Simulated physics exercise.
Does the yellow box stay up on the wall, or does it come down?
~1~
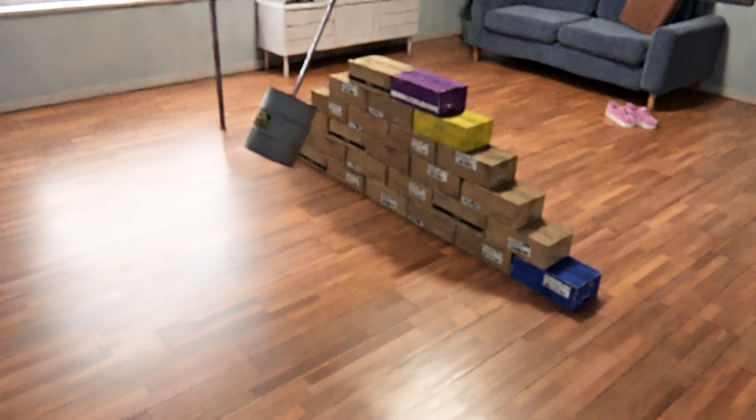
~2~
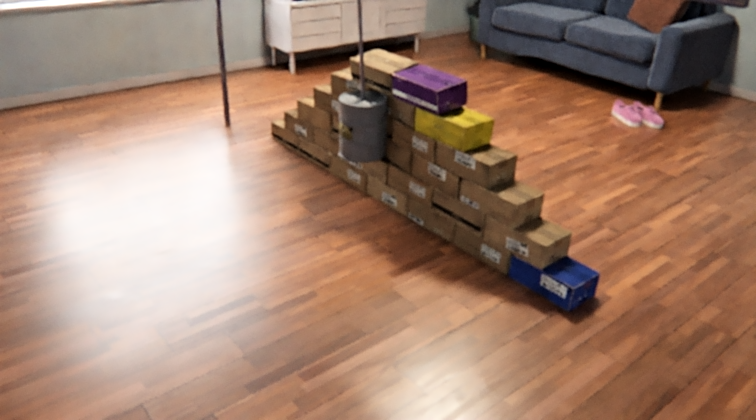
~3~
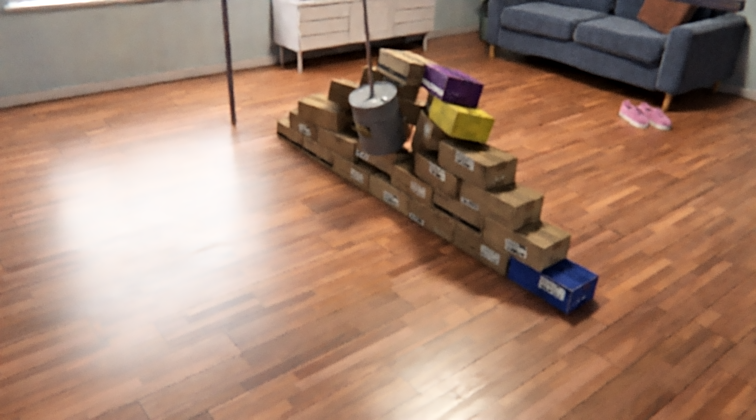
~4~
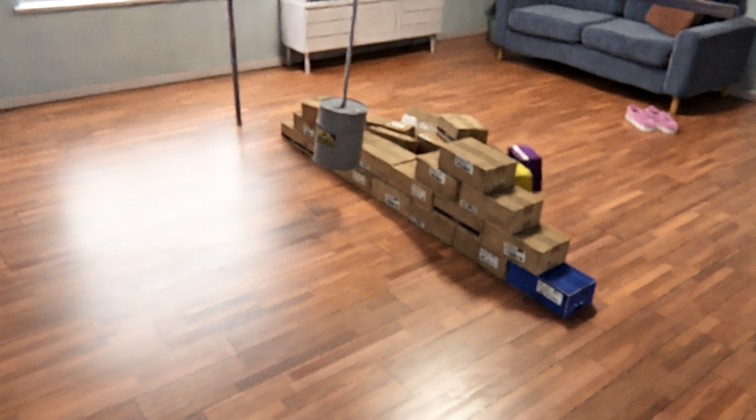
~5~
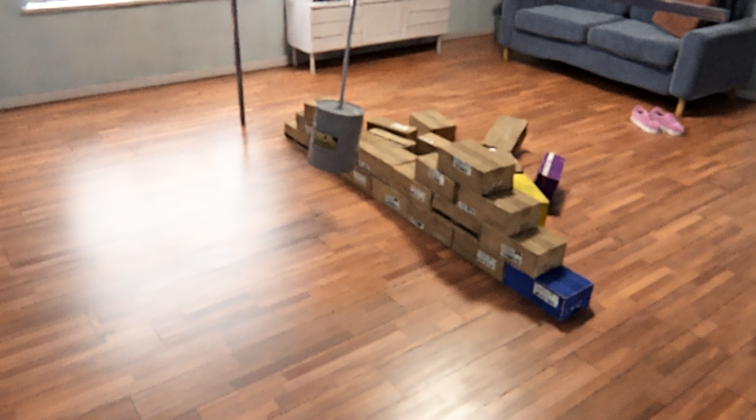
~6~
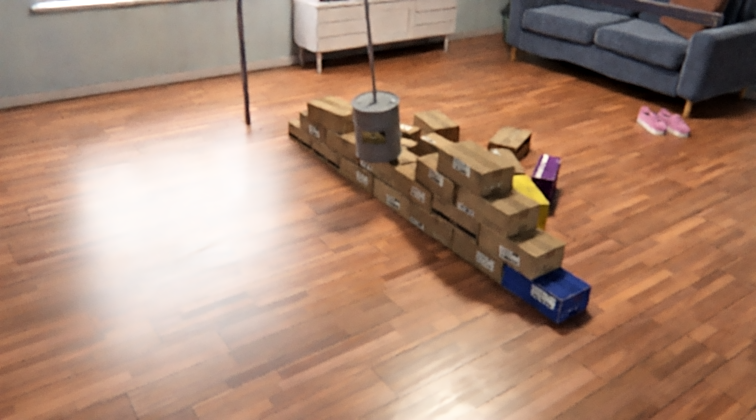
The yellow box comes down. It tips as the drum pushes through the wall and ends on its side behind the boxes that are still stacked.
